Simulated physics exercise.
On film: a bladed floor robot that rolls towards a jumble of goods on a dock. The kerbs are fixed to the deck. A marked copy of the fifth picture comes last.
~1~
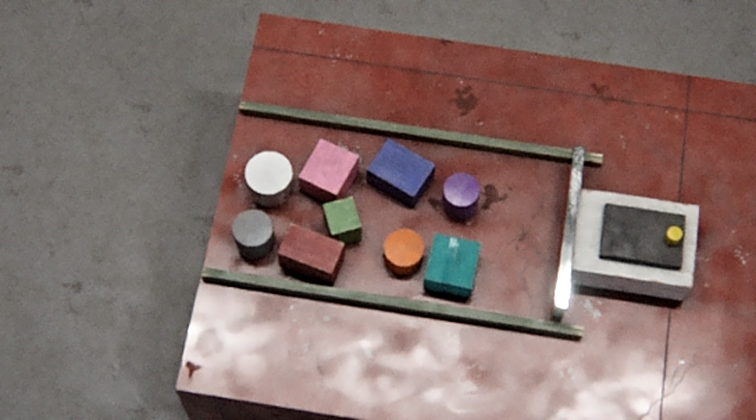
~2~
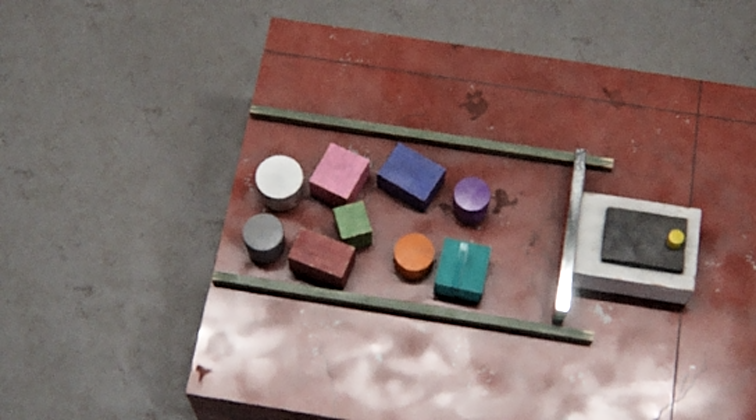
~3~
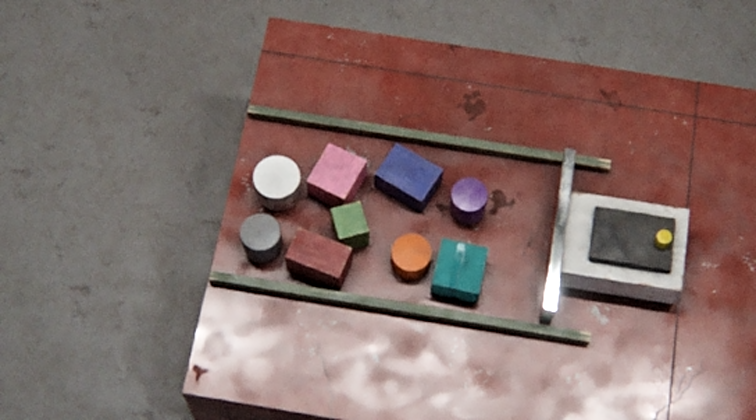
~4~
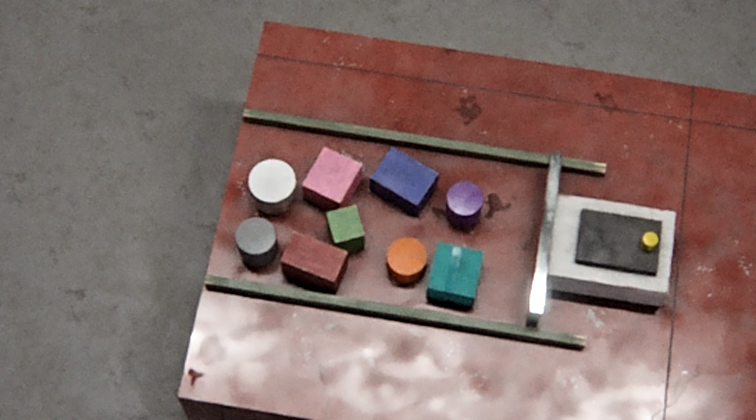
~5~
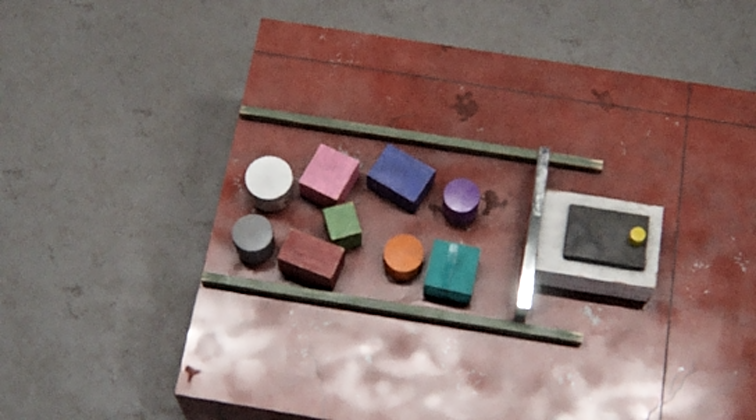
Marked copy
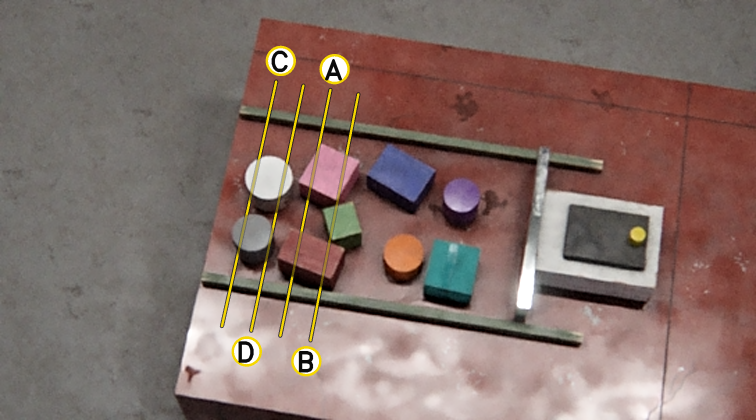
A white robot with a wide blade rolled slowly a short way left between two rails on a reddish dock, towards a jumble of colourful boxes and round containers that stayed where they were.
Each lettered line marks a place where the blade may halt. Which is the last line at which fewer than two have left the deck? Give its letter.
As far as mark B.
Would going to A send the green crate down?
No.
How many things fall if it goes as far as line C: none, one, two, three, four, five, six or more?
By then, six or more.
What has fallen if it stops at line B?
The grey canister.
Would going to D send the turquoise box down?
No.
On the marked copy, A at (306, 208); B at (335, 213); C at (250, 199); D at (278, 204).
Taking B. A third of the way, robot (528, 224); turquoise box (424, 267); orange canister (382, 255).
Two thirds of the way, robot (457, 213); grey canister (222, 234); red crate (263, 262).
When it is over, robot (405, 205); grey canister over the edge; red crate (212, 254); one fallen.
As for the rest, A drops three; C drops six; D drops five.
